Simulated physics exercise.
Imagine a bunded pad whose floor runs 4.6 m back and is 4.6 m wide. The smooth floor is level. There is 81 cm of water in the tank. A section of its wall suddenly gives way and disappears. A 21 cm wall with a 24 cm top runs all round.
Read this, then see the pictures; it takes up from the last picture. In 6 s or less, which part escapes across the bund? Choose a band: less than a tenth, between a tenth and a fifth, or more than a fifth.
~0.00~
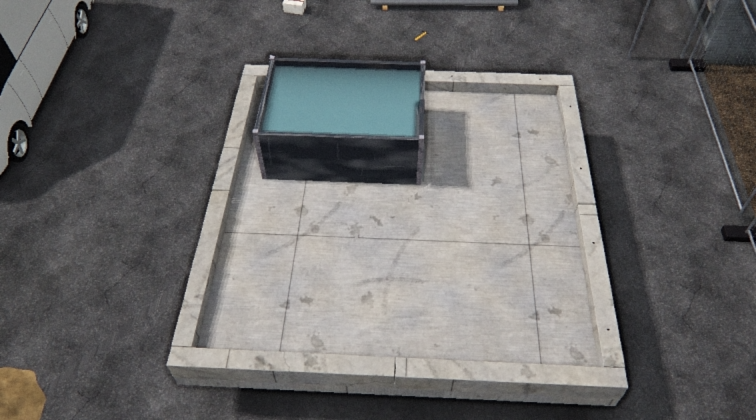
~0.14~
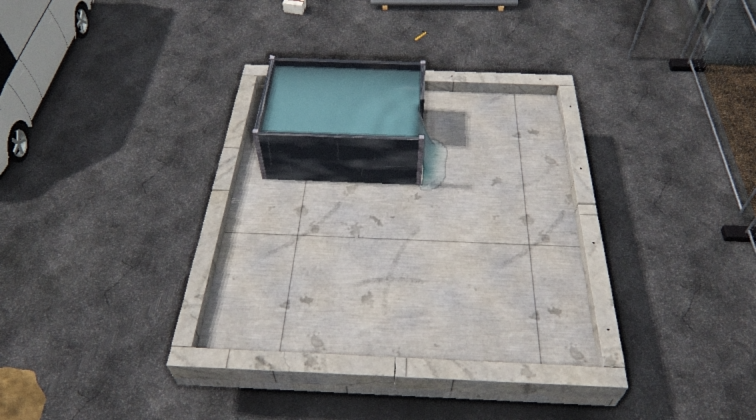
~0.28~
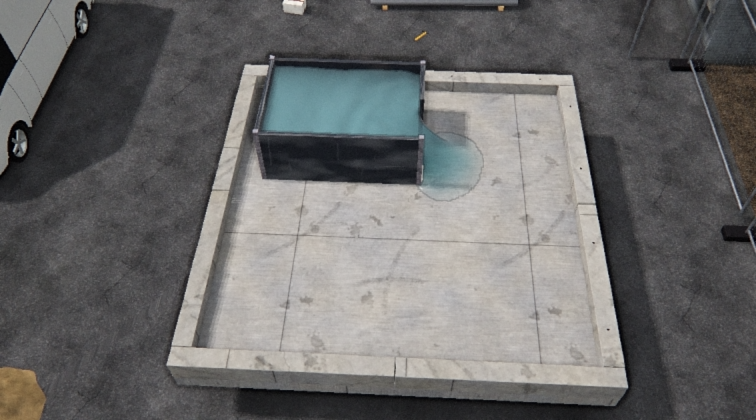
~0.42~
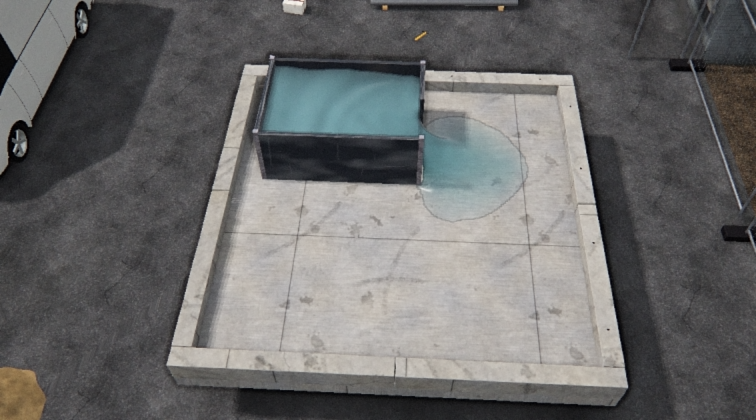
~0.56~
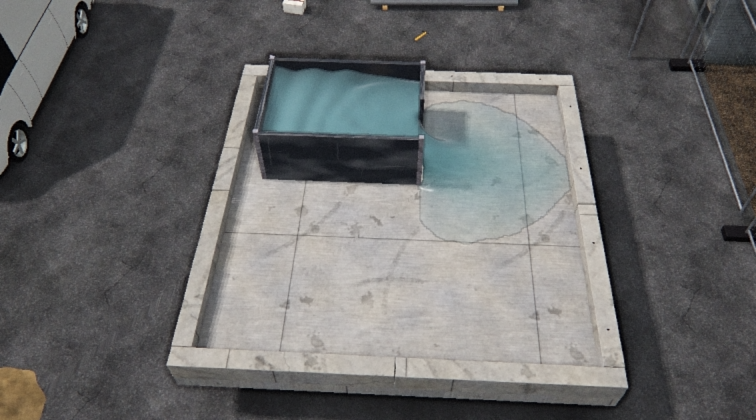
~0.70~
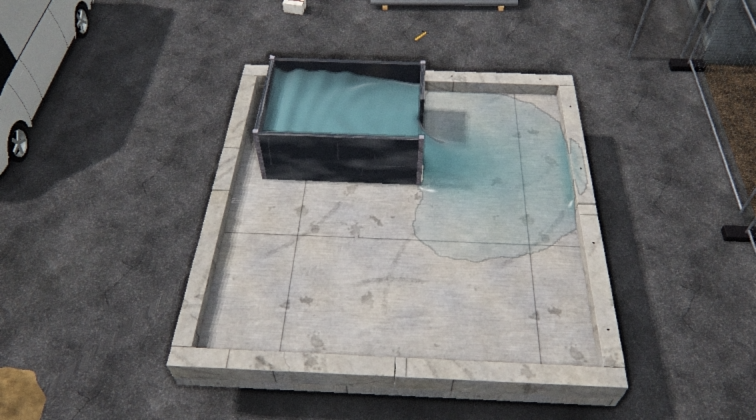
The share is between a tenth and a fifth.
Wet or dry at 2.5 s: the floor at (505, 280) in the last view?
Awash.
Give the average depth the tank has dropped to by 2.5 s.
It averages close to 39 centimetres.
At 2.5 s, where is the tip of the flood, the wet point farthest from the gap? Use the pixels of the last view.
That's around (591, 373) in the last picture.
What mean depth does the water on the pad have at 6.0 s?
It averages close to 8 centimetres.
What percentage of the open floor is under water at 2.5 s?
45 %.
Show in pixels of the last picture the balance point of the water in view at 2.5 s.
Near (428, 173).
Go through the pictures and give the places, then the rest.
The tank at (343, 101) is whole and still, 81 cm deep, in the first picture.
The front is at (433, 143), 0.5 m from the gap at (418, 146); 0.2 m2 of floor is under water; 81 cm left at the back of the tank, in the second picture.
Water pours out at (418, 149) and has run 0.9 m, to (475, 154); deepest outside 51 cm, 81 cm at the tank's back, in the third picture.
The front is at (523, 168), 1.5 m from the gap at (418, 151); 1.9 m2 of floor is under water; 81 cm left at the back of the tank, in the fourth picture.
Water pours out at (418, 151) and has run 2.1 m, to (567, 179); deepest outside 47 cm, 75 cm at the tank's back, in the fifth picture.
The front is at (574, 221), 2.3 m from the gap at (418, 151); 5.0 m2 of floor is under water; 68 cm left at the back of the tank, in the sixth picture.
After 1.1 s water covers 35 % of the floor and is deepest (44 cm) near (433, 174); 0 % is over the wall.
After 1.4 s water covers 40 % of the floor and is deepest (44 cm) near (433, 174); 1 % is over the wall.
After 2.5 s water covers 40 % of the floor and is deepest (34 cm) near (591, 373); 9 % is over the wall.
After 4.0 s water covers 70 % of the floor and is deepest (22 cm) near (589, 358); 13 % is over the wall.
After 6.0 s water covers 80 % of the floor and is deepest (21 cm) near (259, 89); 13 % is over the wall.
